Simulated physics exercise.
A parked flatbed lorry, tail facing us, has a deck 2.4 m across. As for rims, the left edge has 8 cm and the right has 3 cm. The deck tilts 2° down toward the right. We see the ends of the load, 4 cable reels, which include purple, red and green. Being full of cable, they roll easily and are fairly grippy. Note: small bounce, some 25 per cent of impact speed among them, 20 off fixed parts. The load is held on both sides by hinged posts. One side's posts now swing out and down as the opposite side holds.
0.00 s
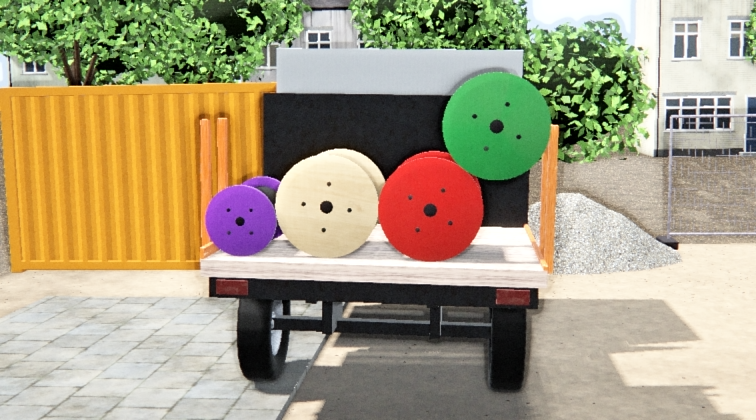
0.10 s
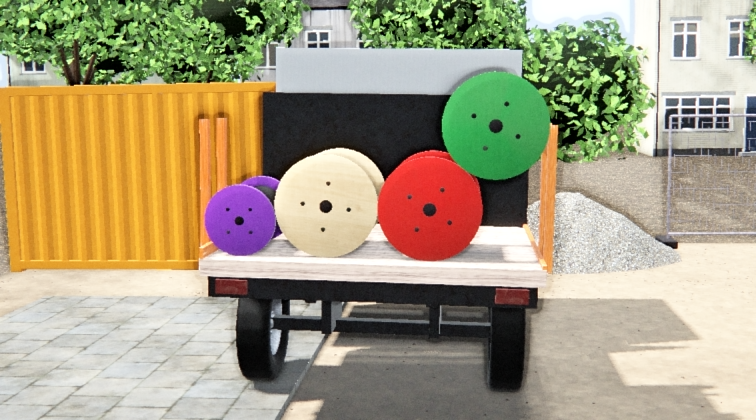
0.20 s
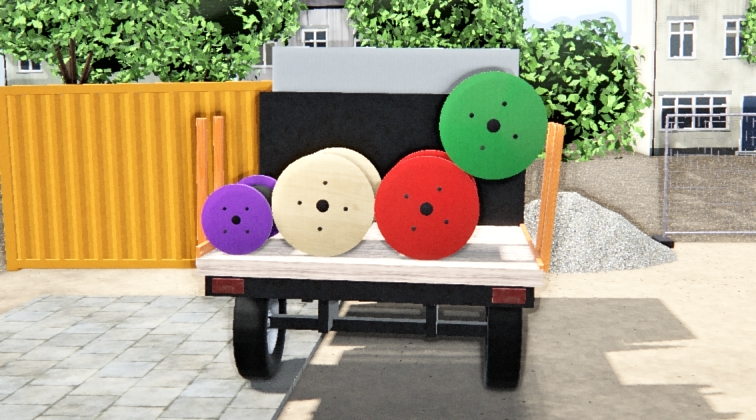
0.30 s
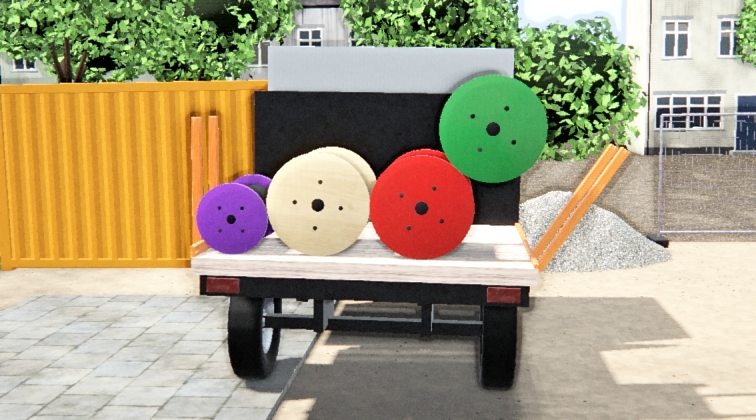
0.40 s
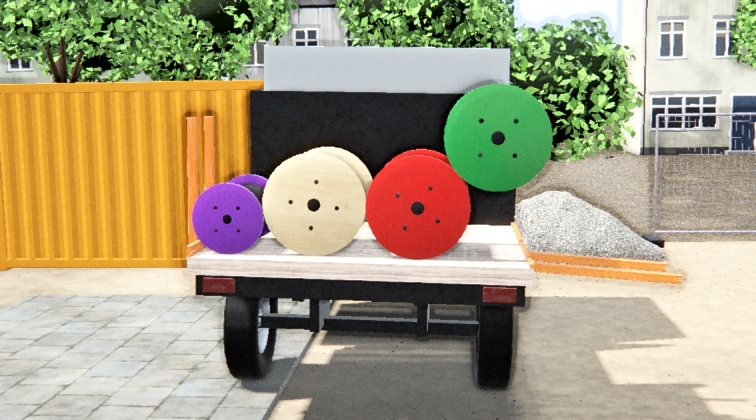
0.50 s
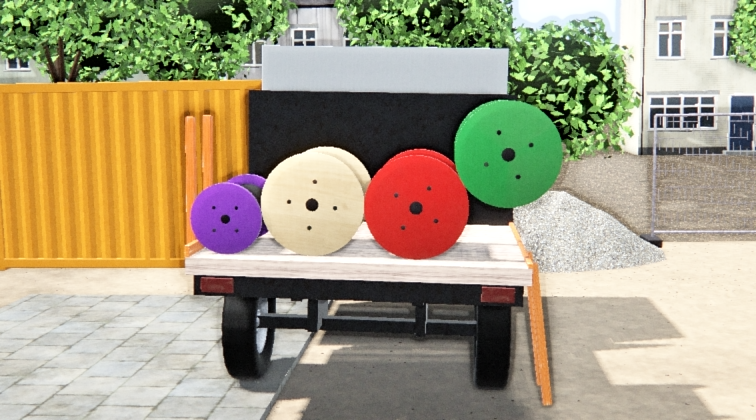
To begin with, purple, cream, and red reels sit in a row on a parked truck's flat deck, with a green one resting up against the red at the right. The orange posts on the right swing outward and down until they hang below the deck, while the green reel shifts slightly rightward and down.
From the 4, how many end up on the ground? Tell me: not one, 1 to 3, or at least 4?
It comes to 1 to 3.
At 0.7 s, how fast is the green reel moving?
Estimate: Some 1.0 m/s.
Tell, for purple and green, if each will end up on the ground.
Here purple is retained and green leaves.
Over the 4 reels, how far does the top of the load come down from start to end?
55 cm.
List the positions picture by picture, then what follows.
Purple (241, 221), red (430, 210), green (497, 127); both sides upright; the deck slopes 2° down to the right; 3 of the 4 make up the bottom layer, in the first picture.
Purple (240, 221), red (430, 210), green (496, 126); sides still shut, in the second picture.
Purple (237, 220), red (426, 209), green (493, 126); right posts out by 5°, tip at (557, 130), in the third picture.
Purple (232, 219), red (422, 208), green (493, 129); right posts out by 35°, tip at (618, 153), in the fourth picture.
Purple (228, 219), red (418, 208), green (498, 138); right posts out by 95°, tip at (669, 274), in the fifth picture.
Purple (226, 219), red (416, 208), green (508, 155); right posts out by 170°, tip at (545, 391), in the sixth picture.
By 0.7 s, purple is on the deck, 25 cm from the left edge; red is on the deck, 80 cm from the right edge; green is on the deck, 5 cm from the right edge, rolling right; 0 off so far.
By 0.8 s, green is dropping off the right side; as before, purple, red; 1 off so far.
By 1.0 s, green is dropping off the right side; as before, purple, red; 1 off so far.
Finally (6.0 s), purple is on the deck, 85 cm from the left edge; red is on the deck, 20 cm from the right edge; green is down on the right; 1 off so far.
